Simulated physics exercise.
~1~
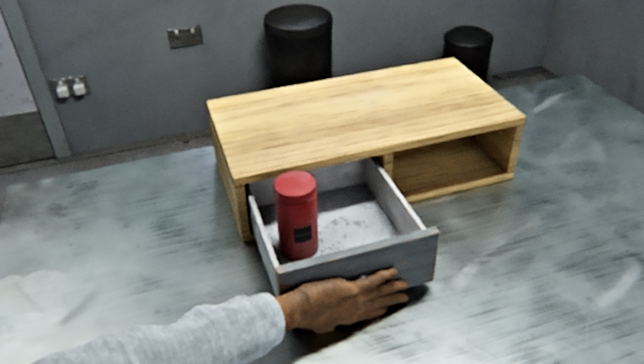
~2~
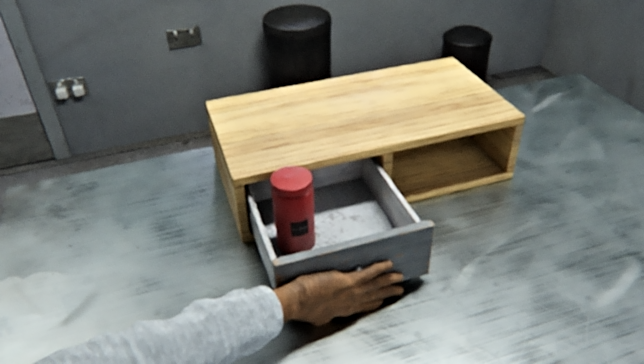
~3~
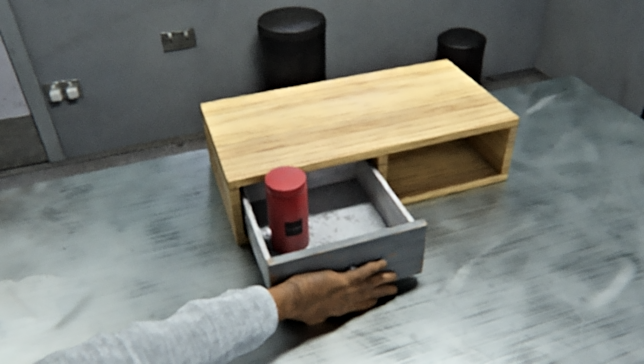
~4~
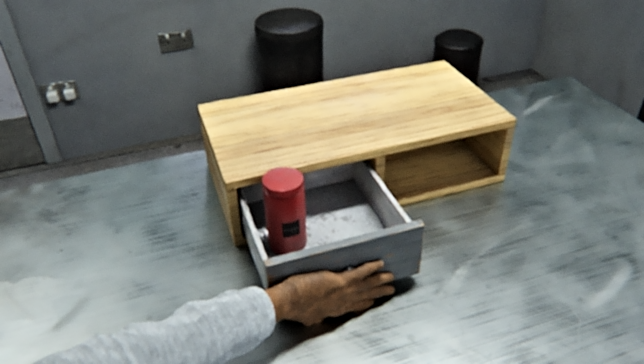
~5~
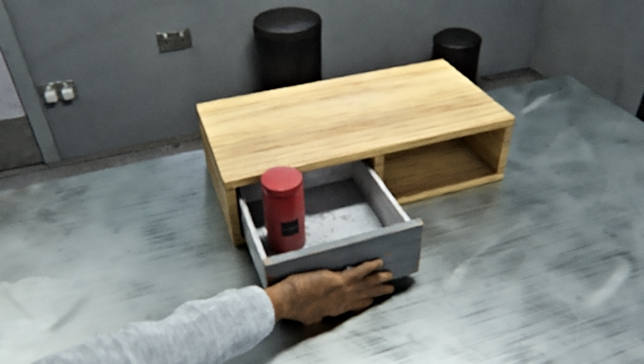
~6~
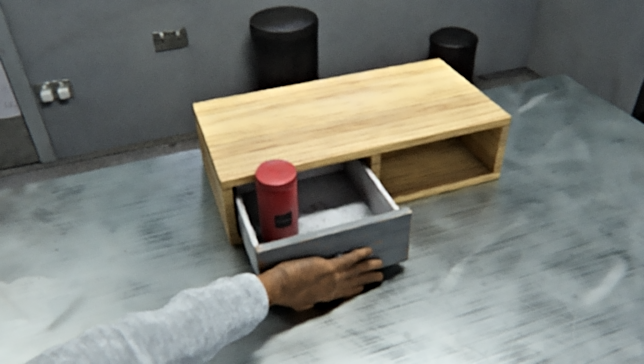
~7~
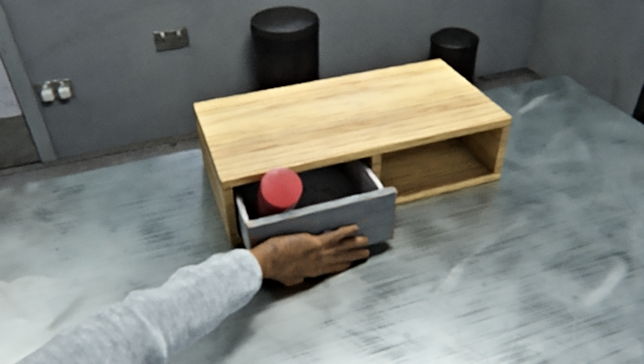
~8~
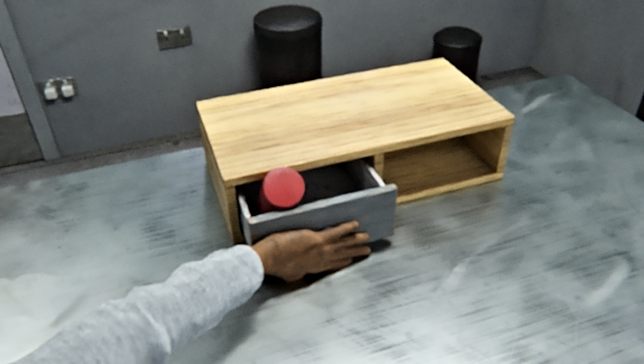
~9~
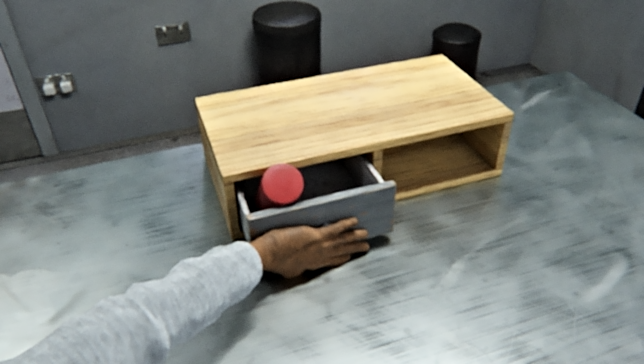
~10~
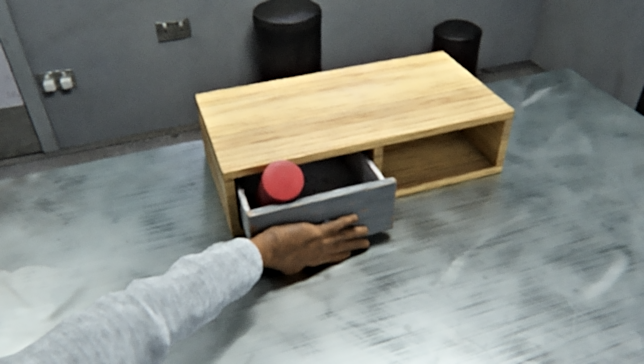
Red jar tipping over in a grey drawer as a hand pushes it inward under a wooden cabinet, the drawer staying ajar.
